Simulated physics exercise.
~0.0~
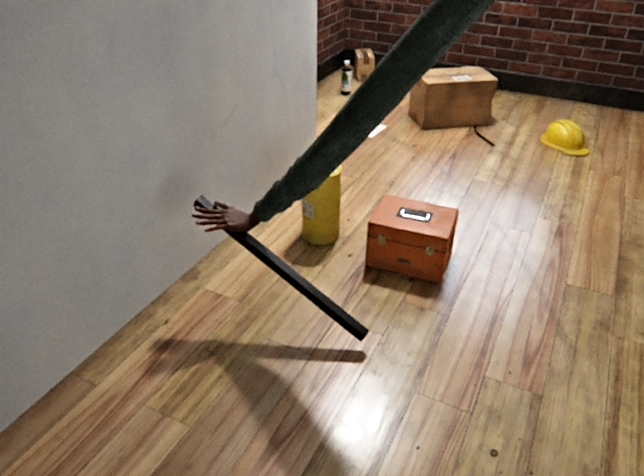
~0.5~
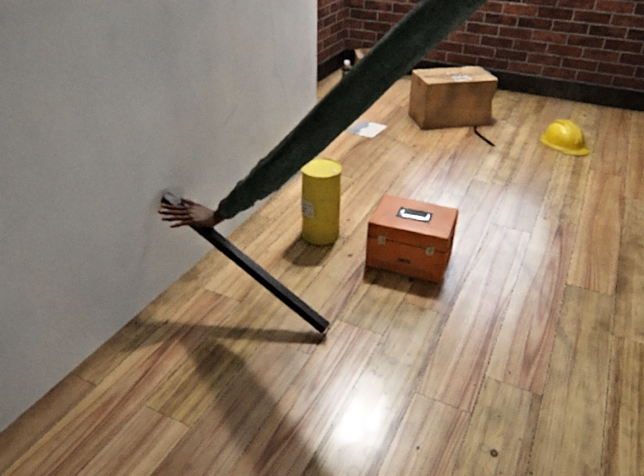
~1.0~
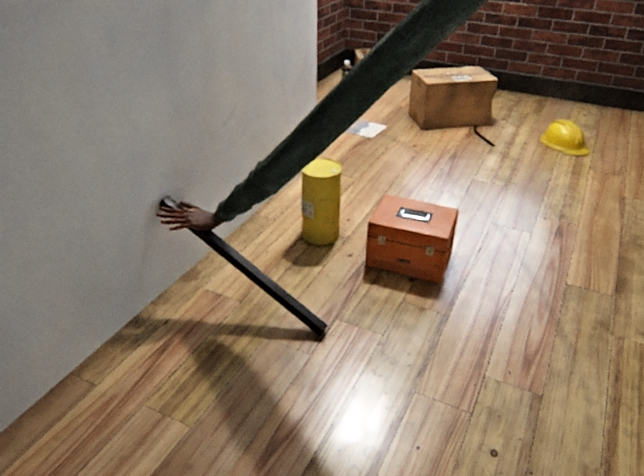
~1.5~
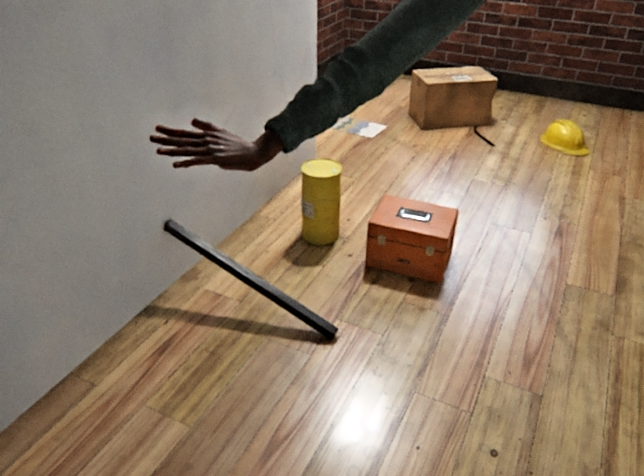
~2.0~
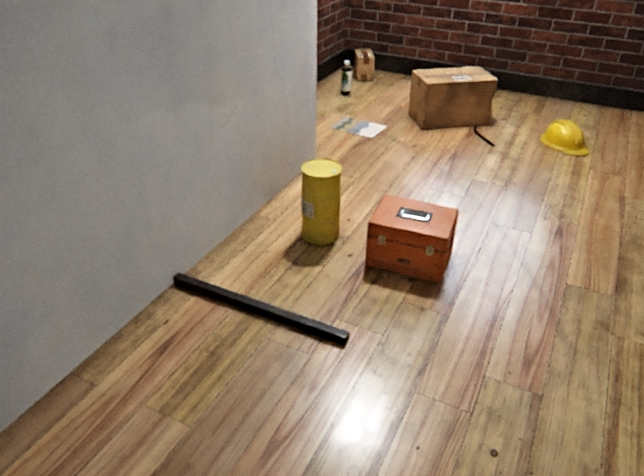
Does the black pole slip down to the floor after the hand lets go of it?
Yes, the pole slips out of its lean against the wall once the hand comes away. It ends up lying flat on the floorboards.
